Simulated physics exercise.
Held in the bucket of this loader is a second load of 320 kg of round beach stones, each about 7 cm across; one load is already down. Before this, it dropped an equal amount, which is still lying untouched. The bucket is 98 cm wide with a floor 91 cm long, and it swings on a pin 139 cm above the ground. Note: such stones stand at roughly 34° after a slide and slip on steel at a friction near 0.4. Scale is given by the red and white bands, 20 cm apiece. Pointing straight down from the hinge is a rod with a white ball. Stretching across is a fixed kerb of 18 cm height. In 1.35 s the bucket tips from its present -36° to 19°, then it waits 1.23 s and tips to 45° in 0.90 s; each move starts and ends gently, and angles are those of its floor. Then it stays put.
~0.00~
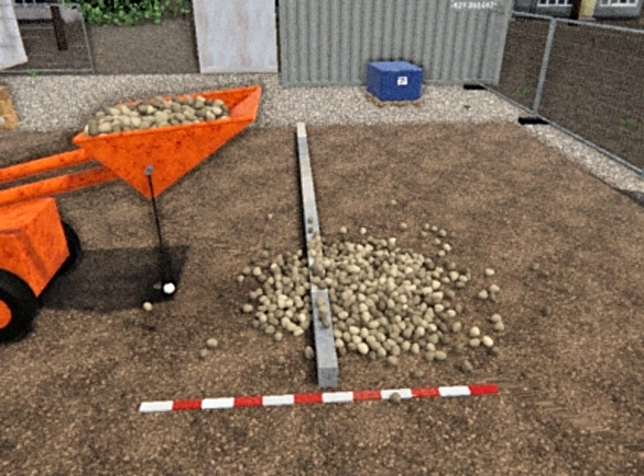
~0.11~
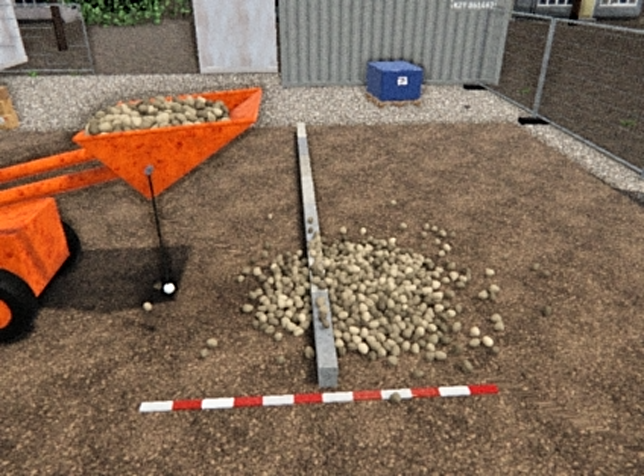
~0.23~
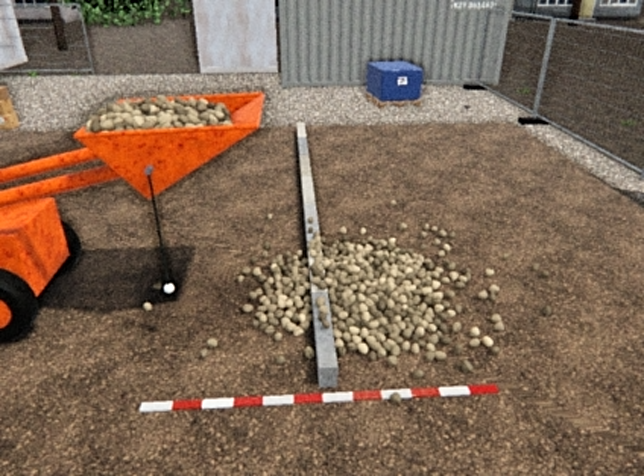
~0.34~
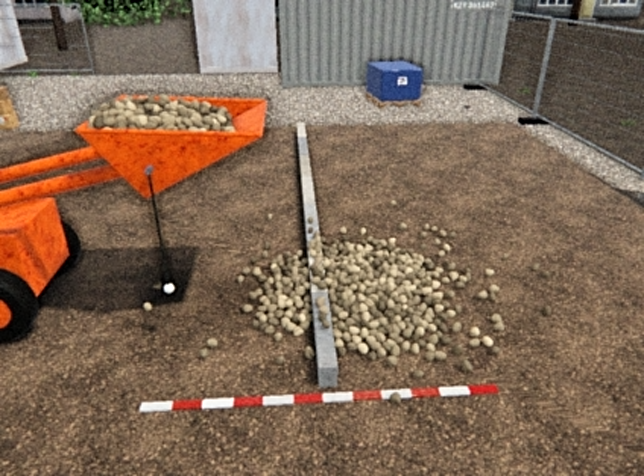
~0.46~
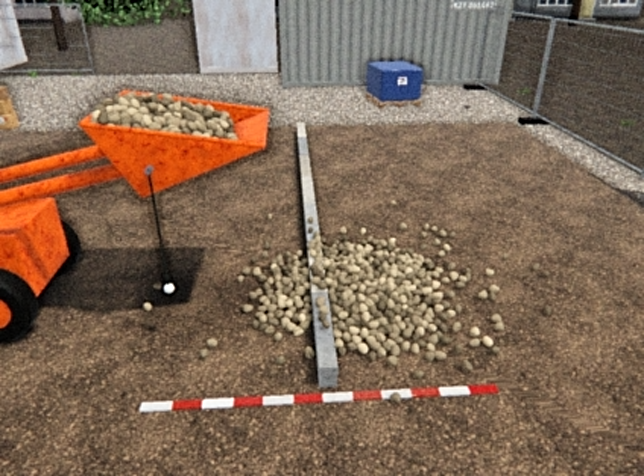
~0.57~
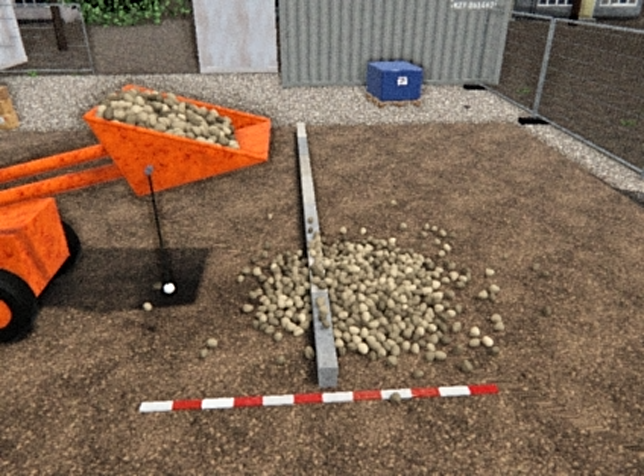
To begin with, an orange loader holds a raised bucket of rounded stones at the left, beside a heap of similar stones lying across a grey kerb. The bucket then gradually tilts, its right-hand lip dipping and its stones shifting slightly, while the heap on the ground stays still.
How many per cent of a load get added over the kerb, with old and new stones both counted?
40 %.
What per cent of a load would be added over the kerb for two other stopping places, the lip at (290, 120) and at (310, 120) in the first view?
Near 85 in a hundred first, near 95 in a hundred second.
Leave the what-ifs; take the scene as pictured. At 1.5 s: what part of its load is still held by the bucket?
Roughly 85 parts in a hundred of the load.
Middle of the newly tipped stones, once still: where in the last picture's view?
Centre at roughly (307, 281).
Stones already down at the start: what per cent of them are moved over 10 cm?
5 per cent.
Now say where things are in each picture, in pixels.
In the first frame, lip at (253, 119), floor tilted -36°, highest stones at (182, 105). The earlier load is highest near (319, 269), 22 cm above ground level, 22 % on this side of the kerb, 79 % over the kerb.
In the second frame, the bucket is at -35°, its lip at (255, 121); the top of the load is at (175, 105); the stones move at 0.1 m/s on average.
In the third frame, lip at (257, 126), floor tilted -32°, highest stones at (158, 106); the stones move at 0.1 m/s on average.
In the fourth frame, the bucket is at -27°, its lip at (261, 135); the top of the load is at (135, 105); the stones move at 0.2 m/s on average.
In the fifth frame, lip at (264, 146), floor tilted -21°, highest stones at (128, 100); the stones move at 0.2 m/s on average.
In the sixth frame, the bucket is at -15°, its lip at (266, 159); the top of the load is at (131, 96); the stones move at 0.3 m/s on average.
After 1.0 s the floor is at 10°; in per cent of one load, 100 in the bucket, 22 on this side of the kerb, 79 over the kerb; the foremost stones are at (506, 274).
After 1.5 s the floor is at 19°; in per cent of one load, 87 in the bucket, 35 on this side of the kerb, 79 over the kerb; the foremost stones are at (506, 274).
After 3.9 s the floor is at 45°; in per cent of one load, 0 in the bucket, 81 on this side of the kerb, 119 over the kerb; the foremost stones are at (507, 274).
After 6.5 s the floor is at 45°; in per cent of one load, 0 in the bucket, 81 on this side of the kerb, 119 over the kerb; the foremost stones are at (507, 274). Net gain over the kerb, 40.
